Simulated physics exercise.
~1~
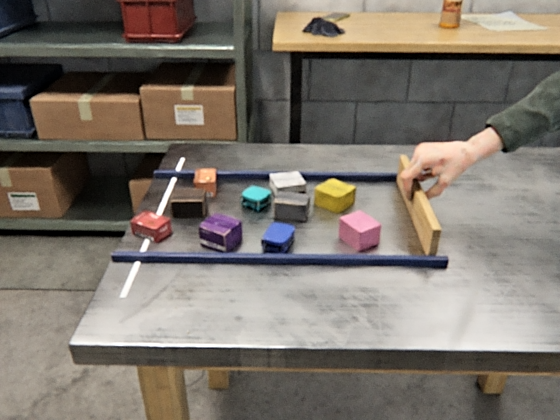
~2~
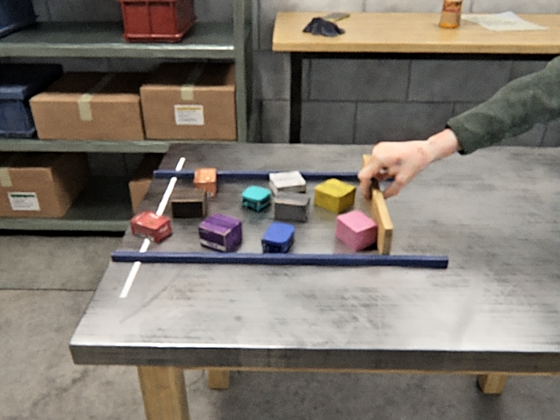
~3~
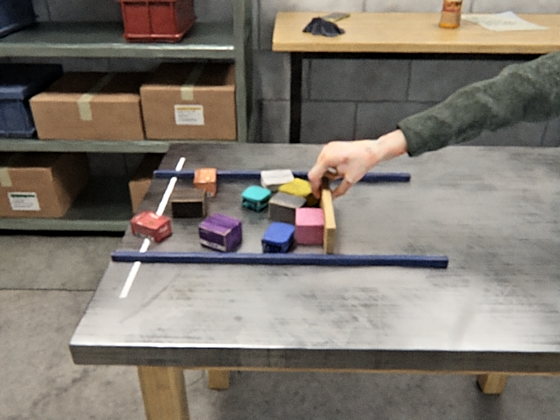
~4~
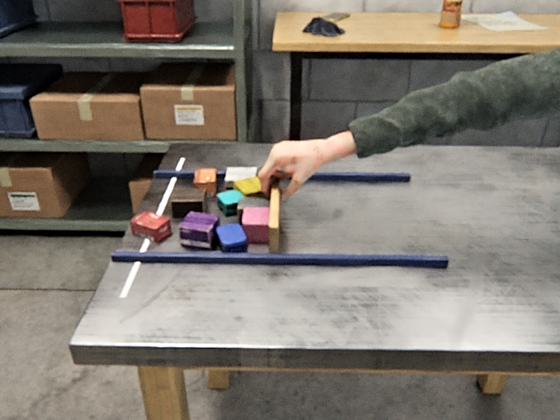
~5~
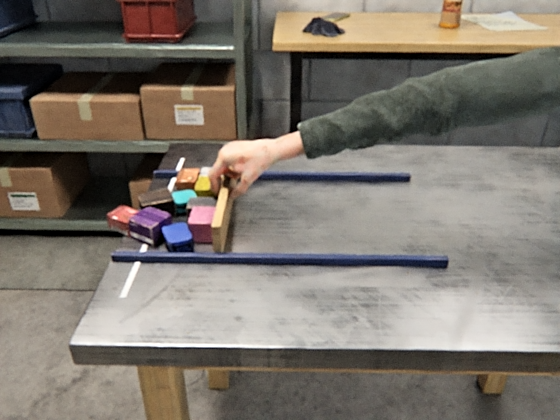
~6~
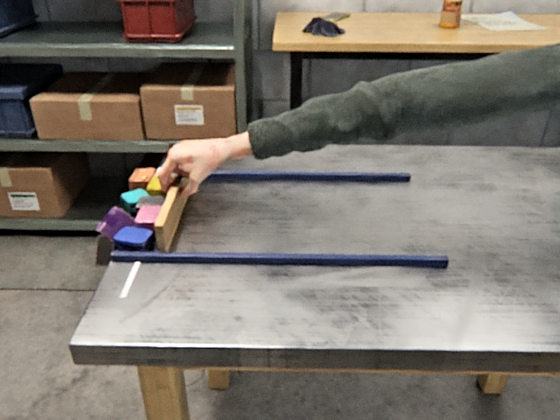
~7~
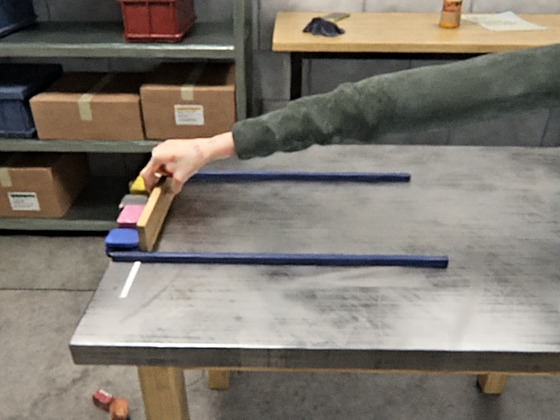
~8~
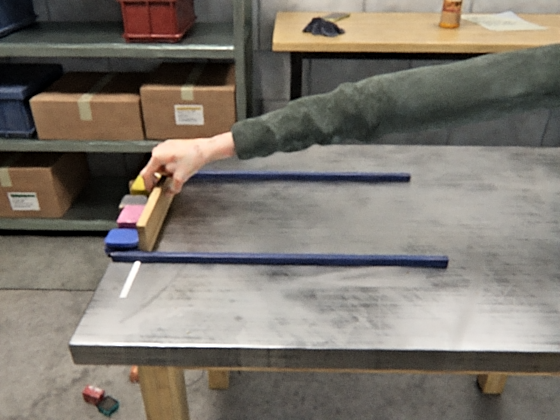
On a worn gray table in a storage room, small colored boxes and blocks lie scattered between two blue rails, with a strip of white tape near the left edge. A hand in a dark green sleeve slides an upright wooden board leftward, gathering the pink, yellow and blue pieces first. The board bunches the rest together and pushes the cluster over the tape. At the edge, pieces tip and drop off, the dark block among them. The board halts near the edge, with blue, pink and yellow pieces still against it, while several fallen ones, including the red box, lie on the floor.
